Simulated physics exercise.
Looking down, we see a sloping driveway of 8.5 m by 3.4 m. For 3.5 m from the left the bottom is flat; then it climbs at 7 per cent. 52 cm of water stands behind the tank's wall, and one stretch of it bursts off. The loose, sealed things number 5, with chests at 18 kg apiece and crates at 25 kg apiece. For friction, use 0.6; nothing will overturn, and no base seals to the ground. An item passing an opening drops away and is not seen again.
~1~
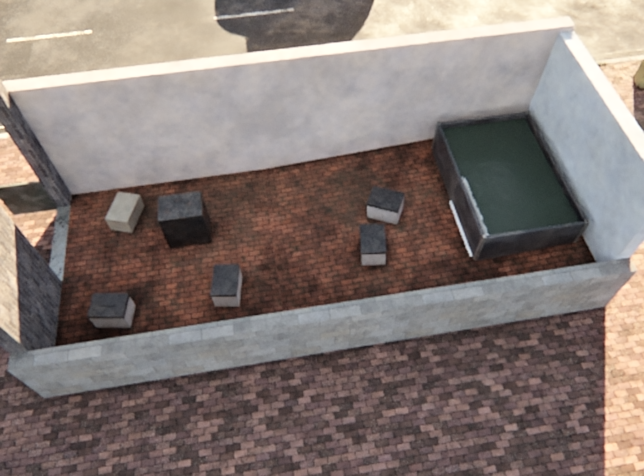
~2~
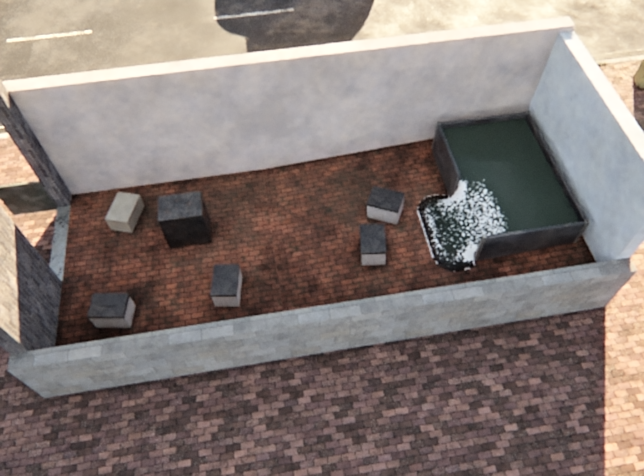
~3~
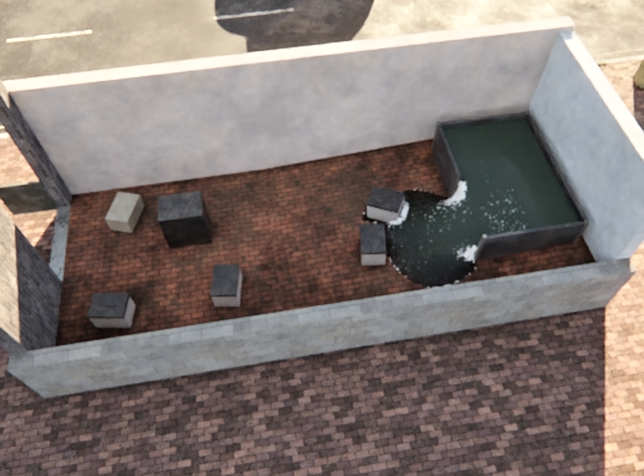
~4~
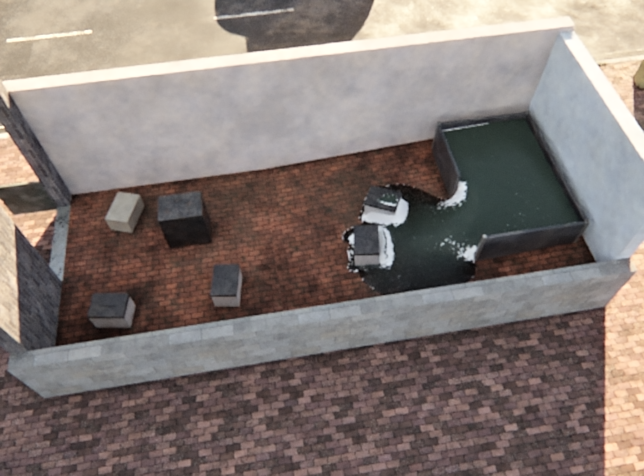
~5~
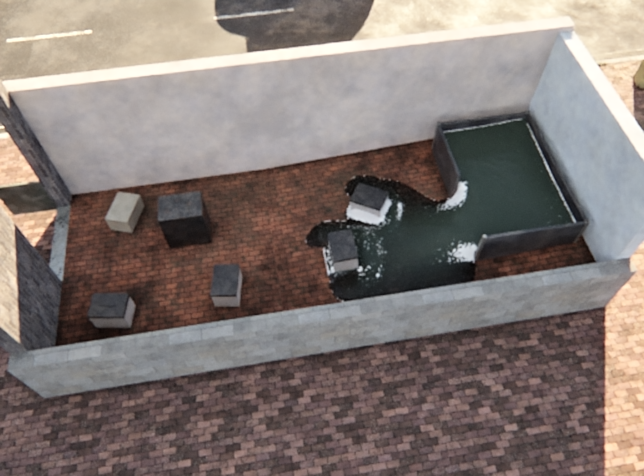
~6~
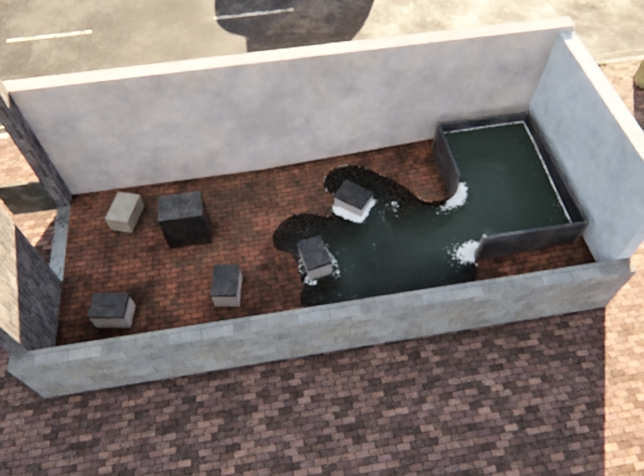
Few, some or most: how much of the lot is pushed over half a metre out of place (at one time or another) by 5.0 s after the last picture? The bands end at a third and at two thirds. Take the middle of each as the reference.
Share: Two thirds or more.
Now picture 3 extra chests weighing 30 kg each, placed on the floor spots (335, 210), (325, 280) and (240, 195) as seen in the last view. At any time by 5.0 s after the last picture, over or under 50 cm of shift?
Result by item: Within it; beyond it; within it.
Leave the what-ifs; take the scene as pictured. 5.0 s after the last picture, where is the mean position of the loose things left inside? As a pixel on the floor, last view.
Near (198, 204).
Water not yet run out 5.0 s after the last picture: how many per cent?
Around 86 % of the water.
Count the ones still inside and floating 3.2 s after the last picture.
Just then, the number is 2.
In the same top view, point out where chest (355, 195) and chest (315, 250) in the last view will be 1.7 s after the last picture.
Somewhere around (282, 180) and (148, 265).
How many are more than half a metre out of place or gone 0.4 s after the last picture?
I make it 2.
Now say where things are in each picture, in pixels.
A chest at (375, 238), on the bottom; a chest at (387, 198) rests on the ground; 3.7 m2 under water; 0 of 5 have shifted, in the first frame.
A chest at (375, 238), on the bottom; a chest at (387, 198), on the bottom; 4.5 m2 under water; 0 of 5 have shifted, in the second frame.
A chest at (375, 238), on the bottom; a chest at (387, 198) rests on the ground; 5.7 m2 under water; 0 of 5 have shifted, in the third frame.
A chest at (368, 239) rests on the ground, 11 cm from its start; a chest at (385, 198) rests on the ground, 4 cm from its start; water covers 6.9 m2; 1 of 5 have shifted, in the fourth frame.
A chest at (344, 245) rests on the ground, 50 cm from its start; a chest at (371, 196), on the bottom, 28 cm from its start; 8.4 m2 under water; 2 of 5 have shifted, in the fifth frame.
A chest at (316, 252) rests on the ground, 97 cm from its start; a chest at (355, 194) rests on the ground, 55 cm from its start; water covers 10.0 m2; 2 of 5 have shifted, in the sixth frame.
Then, 0.4 s after the last picture 2 of 5 are over 50 cm from their spots; 0 afloat.
Then, 1.7 s after the last picture 3 of 5 are over 50 cm from their spots; 1 afloat.
Then, 3.2 s after the last picture 4 of 5 are over 50 cm from their spots; 2 afloat.
Then, 5.0 s after the last picture 5 of 5 are over 50 cm from their spots, and 5 have been at some point; 2 afloat.
